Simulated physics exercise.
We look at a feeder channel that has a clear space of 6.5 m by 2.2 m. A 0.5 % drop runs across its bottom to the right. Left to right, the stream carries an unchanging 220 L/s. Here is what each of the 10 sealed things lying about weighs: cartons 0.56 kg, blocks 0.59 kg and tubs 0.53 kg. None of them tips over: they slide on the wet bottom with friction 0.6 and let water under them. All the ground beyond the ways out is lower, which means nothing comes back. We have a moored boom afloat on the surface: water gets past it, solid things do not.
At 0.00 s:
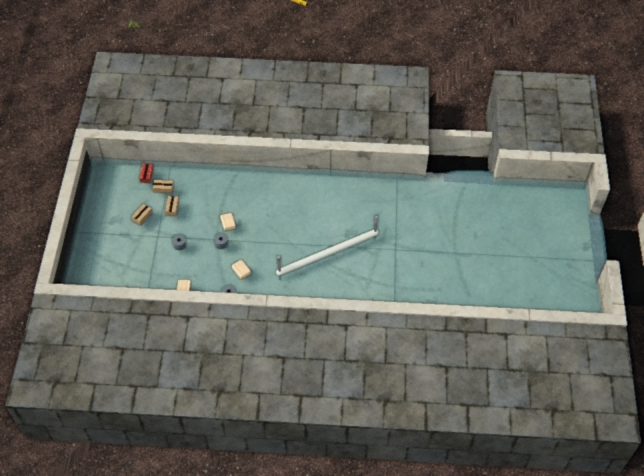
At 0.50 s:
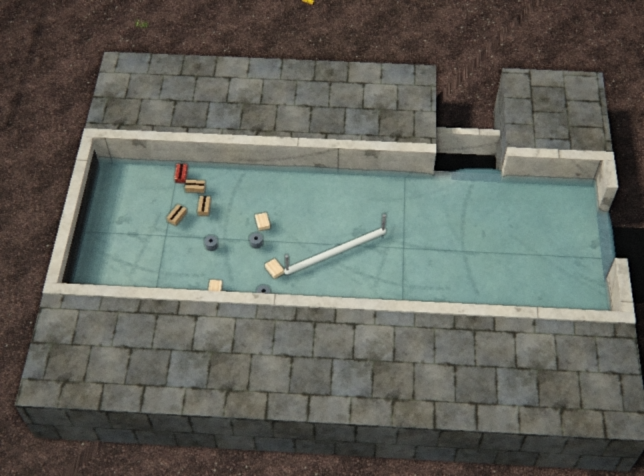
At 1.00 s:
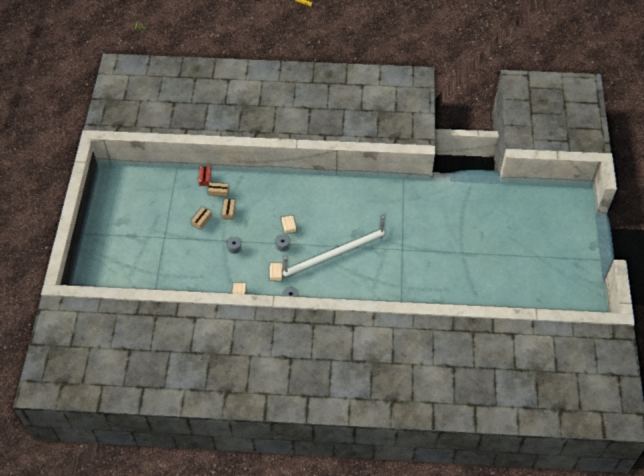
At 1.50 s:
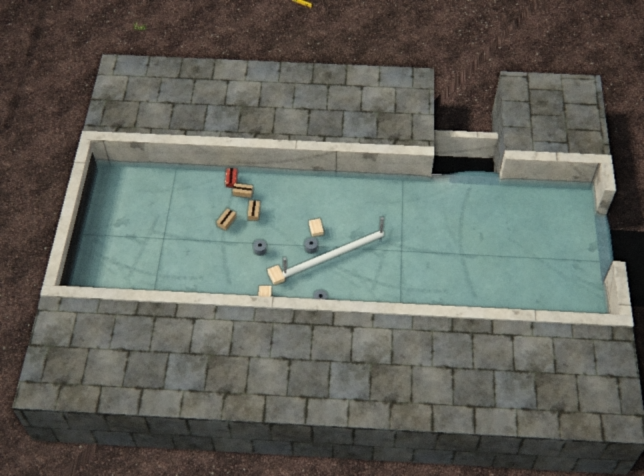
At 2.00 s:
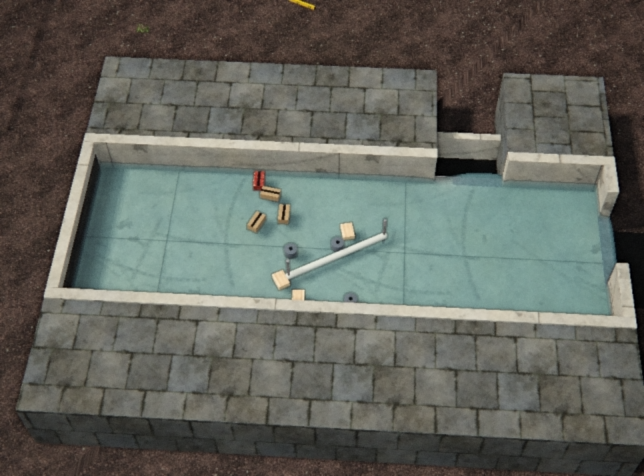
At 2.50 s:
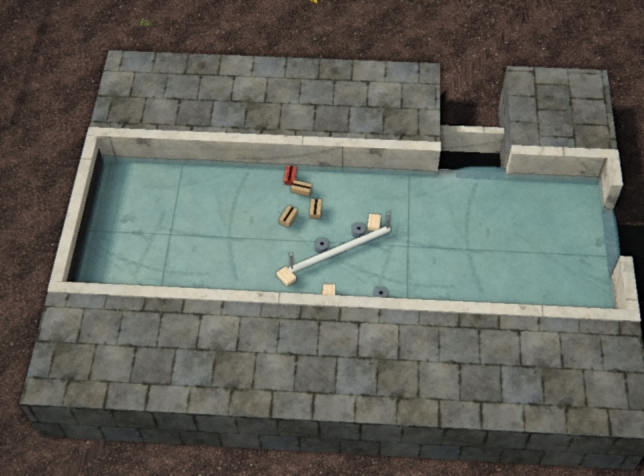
In this clip, a red carton, tan blocks and grey tubs drift left to right along a stone-walled channel of shallow water; one pale block meets the left end of a slanted white boom and stays there while the others continue rightward.
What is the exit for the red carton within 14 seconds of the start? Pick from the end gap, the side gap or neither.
Note - red carton: Side route.
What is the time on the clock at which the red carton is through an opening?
5.5 s.
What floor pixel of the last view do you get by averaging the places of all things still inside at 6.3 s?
Centre of the remaining things: Roughly (490, 243).
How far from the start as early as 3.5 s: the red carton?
Around 250 centimetres.
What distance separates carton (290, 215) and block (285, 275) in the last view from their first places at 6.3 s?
First: 450 cm. Second: 200 cm.
After 3.5 s the red carton is near (344, 174), 2.4 m from its start, afloat; 0 of 10 are out; 10 afloat.
After 6.3 s the red carton has gone out by the side gap; 4 of 10 are out; 6 afloat.
After 10.0 s the red carton has gone out by the side gap; 9 of 10 are out; 1 afloat.
After 14.0 s the red carton has gone out by the side gap; 10 of 10 are out; 0 afloat.
